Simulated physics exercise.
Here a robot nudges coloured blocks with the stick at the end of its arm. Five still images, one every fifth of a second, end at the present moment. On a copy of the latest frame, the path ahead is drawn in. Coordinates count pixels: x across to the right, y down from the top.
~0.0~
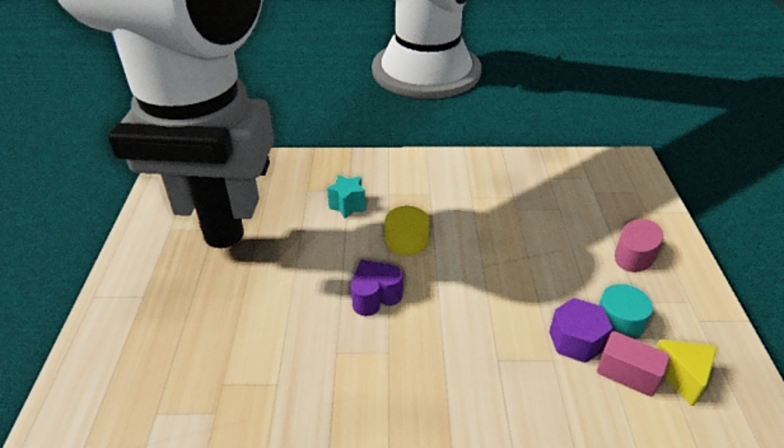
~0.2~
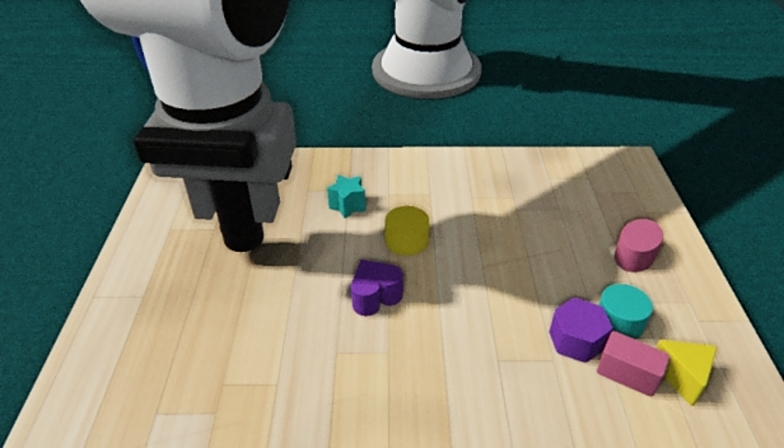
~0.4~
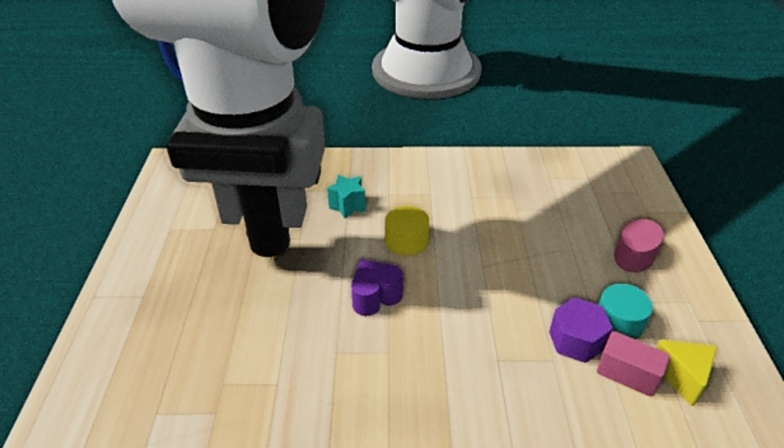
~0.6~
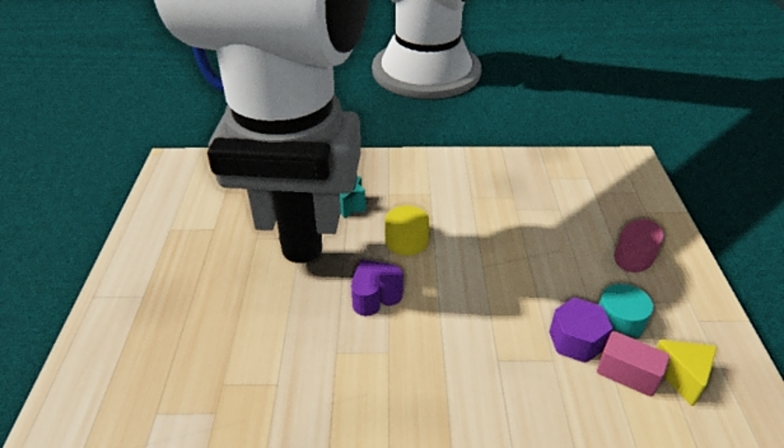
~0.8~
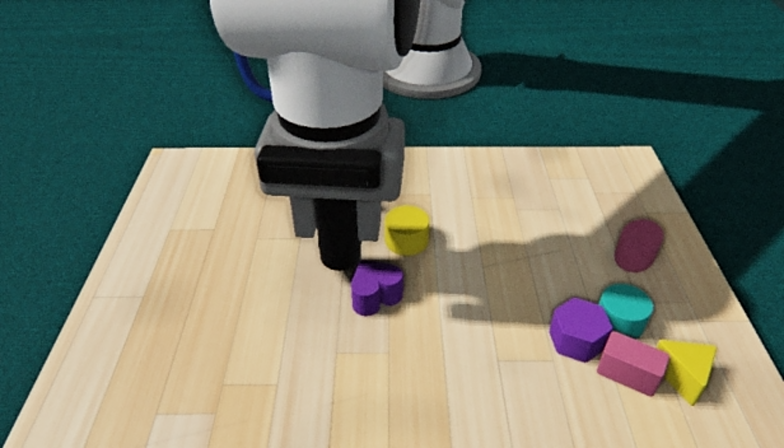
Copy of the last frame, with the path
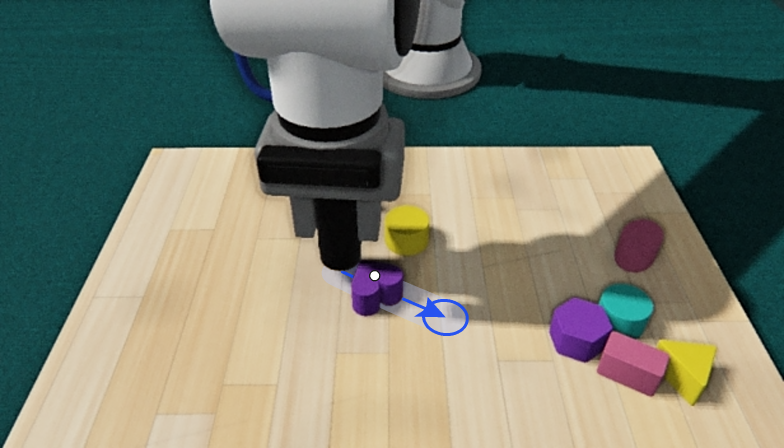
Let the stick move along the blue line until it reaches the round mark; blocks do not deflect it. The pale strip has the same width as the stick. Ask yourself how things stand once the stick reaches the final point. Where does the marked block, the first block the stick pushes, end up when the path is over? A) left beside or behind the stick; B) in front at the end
The one that fits is A, left beside or behind the stick.
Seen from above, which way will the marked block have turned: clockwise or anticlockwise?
My prediction: CW.
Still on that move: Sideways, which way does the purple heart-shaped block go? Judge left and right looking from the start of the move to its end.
The right-hand side.
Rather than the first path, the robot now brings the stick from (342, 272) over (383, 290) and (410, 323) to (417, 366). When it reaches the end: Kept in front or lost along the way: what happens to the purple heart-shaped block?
Expect to find it ahead of the stick.
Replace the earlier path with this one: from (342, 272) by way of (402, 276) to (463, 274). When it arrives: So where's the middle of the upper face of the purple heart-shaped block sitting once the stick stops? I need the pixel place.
It sits at (398, 287).
The line goes in a line from (342, 272) to (445, 317); the dot is on the purple heart-shaped block.
What follows on the original path. One third of the way, stick at (375, 273); purple heart-shaped block at (396, 293), turned 45° clockwise.
Two thirds of the way, stick at (411, 288); purple heart-shaped block at (420, 314), turned 75° clockwise.
At the end, stick at (447, 303); purple heart-shaped block at (430, 327), turned 95° clockwise; yellow circle unmoved.
